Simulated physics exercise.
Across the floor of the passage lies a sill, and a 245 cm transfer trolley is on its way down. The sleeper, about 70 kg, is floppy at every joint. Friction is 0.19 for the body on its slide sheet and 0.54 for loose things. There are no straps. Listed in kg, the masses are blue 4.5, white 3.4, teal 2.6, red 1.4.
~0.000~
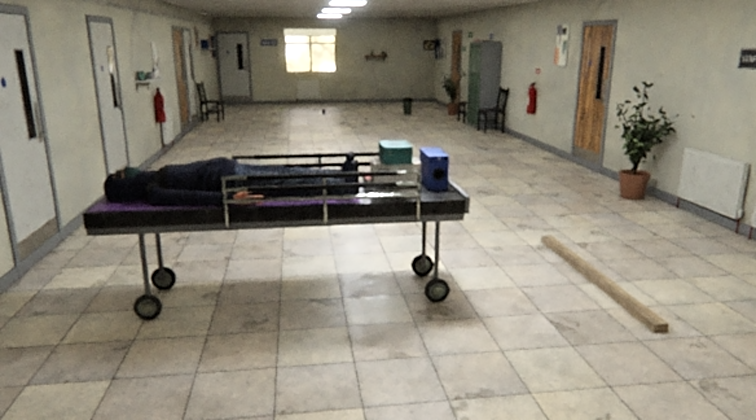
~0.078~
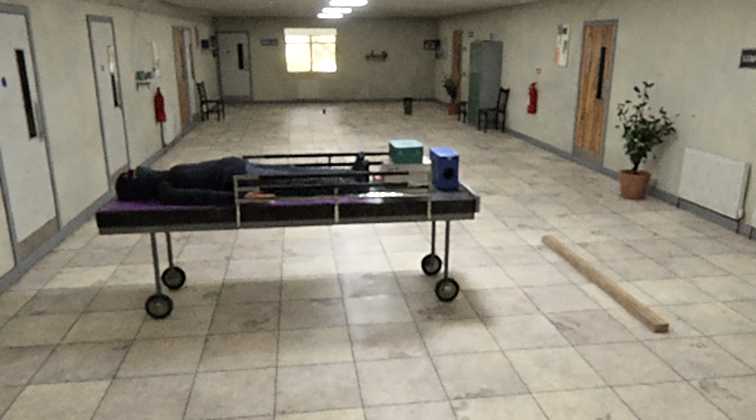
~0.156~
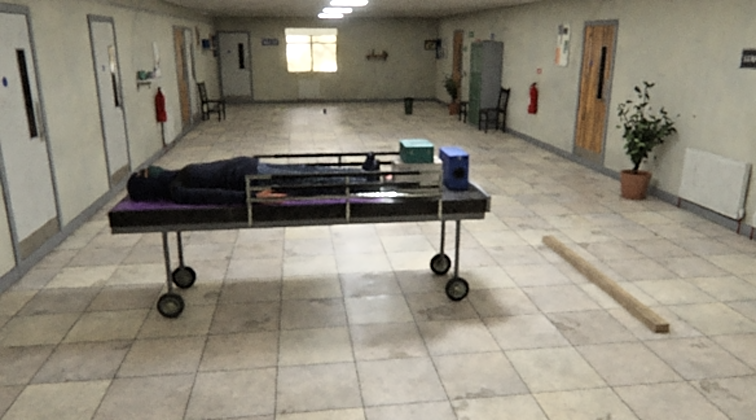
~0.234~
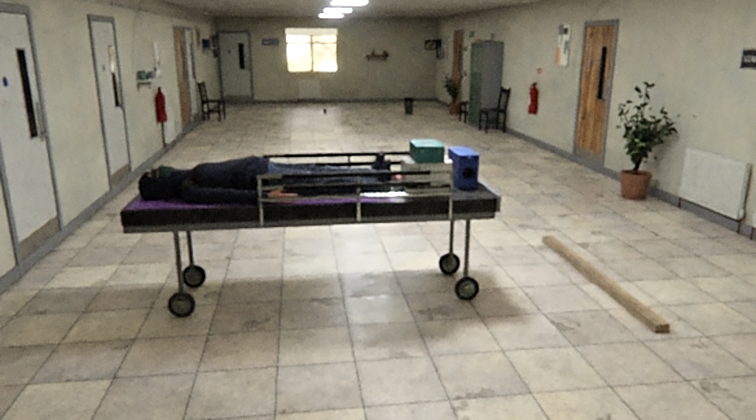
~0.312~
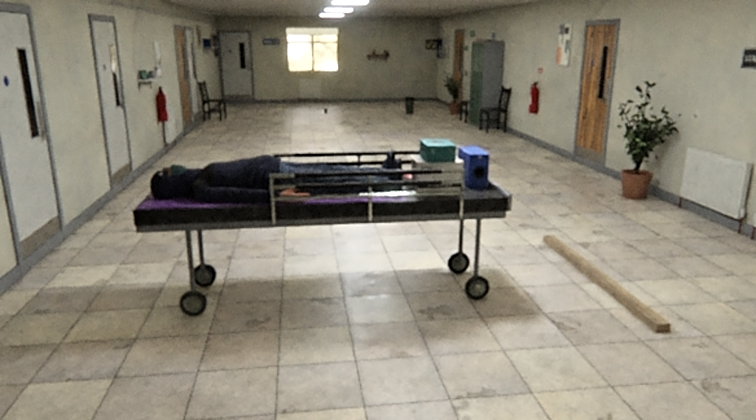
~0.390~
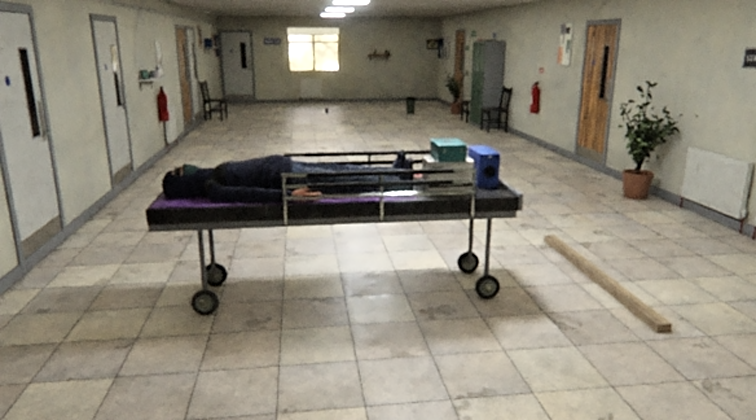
Wheeled trolley carrying a person lying flat, with blue and teal boxes at the right end, rolling slowly right along a tiled corridor.
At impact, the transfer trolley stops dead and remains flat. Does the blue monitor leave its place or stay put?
Kept.
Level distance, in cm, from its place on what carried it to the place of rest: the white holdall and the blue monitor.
White holdall: 10; blue monitor: 5.
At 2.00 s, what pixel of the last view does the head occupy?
The head is close to (335, 179).
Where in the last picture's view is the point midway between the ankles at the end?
Close to pixel (535, 177).
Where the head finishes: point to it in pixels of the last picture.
It comes to rest near pixel (335, 179).
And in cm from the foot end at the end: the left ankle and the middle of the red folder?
Left ankle: 60 cm short; red folder: 40 cm short.
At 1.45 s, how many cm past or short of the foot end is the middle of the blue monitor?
Around 10 cm shy of it.
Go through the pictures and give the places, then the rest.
The first picture shows blue monitor (434, 168), teal case (395, 152), left ankle (343, 178); 0 cm covered, 118 to go.
The second picture shows blue monitor (443, 168), teal case (406, 152), left ankle (353, 178); 7 cm covered, 111 to go.
The third picture shows blue monitor (453, 167), teal case (416, 151), left ankle (363, 177); 14 cm covered, 104 to go.
The fourth picture shows blue monitor (463, 167), teal case (427, 151), left ankle (373, 177); 21 cm covered, 97 to go.
The fifth picture shows blue monitor (473, 167), teal case (437, 151), left ankle (383, 176); 28 cm covered, 90 to go.
The sixth picture shows blue monitor (483, 166), teal case (448, 150), left ankle (393, 176); 35 cm covered, 83 to go.
The jolt is at 1.30 s.
After 1.45 s the blue monitor is 9 cm short of the foot end, tilted 5°, near (595, 162) in the last picture's view; the teal case 39 cm short of the foot end, tilted 0°.
After 1.70 s the blue monitor is 11 cm short of the foot end, tilted 0°, near (594, 163) in the last picture's view; the teal case 36 cm short of the foot end, tilted 0°.
After 2.00 s the blue monitor is 11 cm short of the foot end, tilted 0°, near (594, 163) in the last picture's view; the teal case 36 cm short of the foot end, tilted 0°.
At rest, 2.2 s, blue monitor stays on; white holdall stays on; teal case stays on; red folder stays on; left ankle stops short of the foot end.
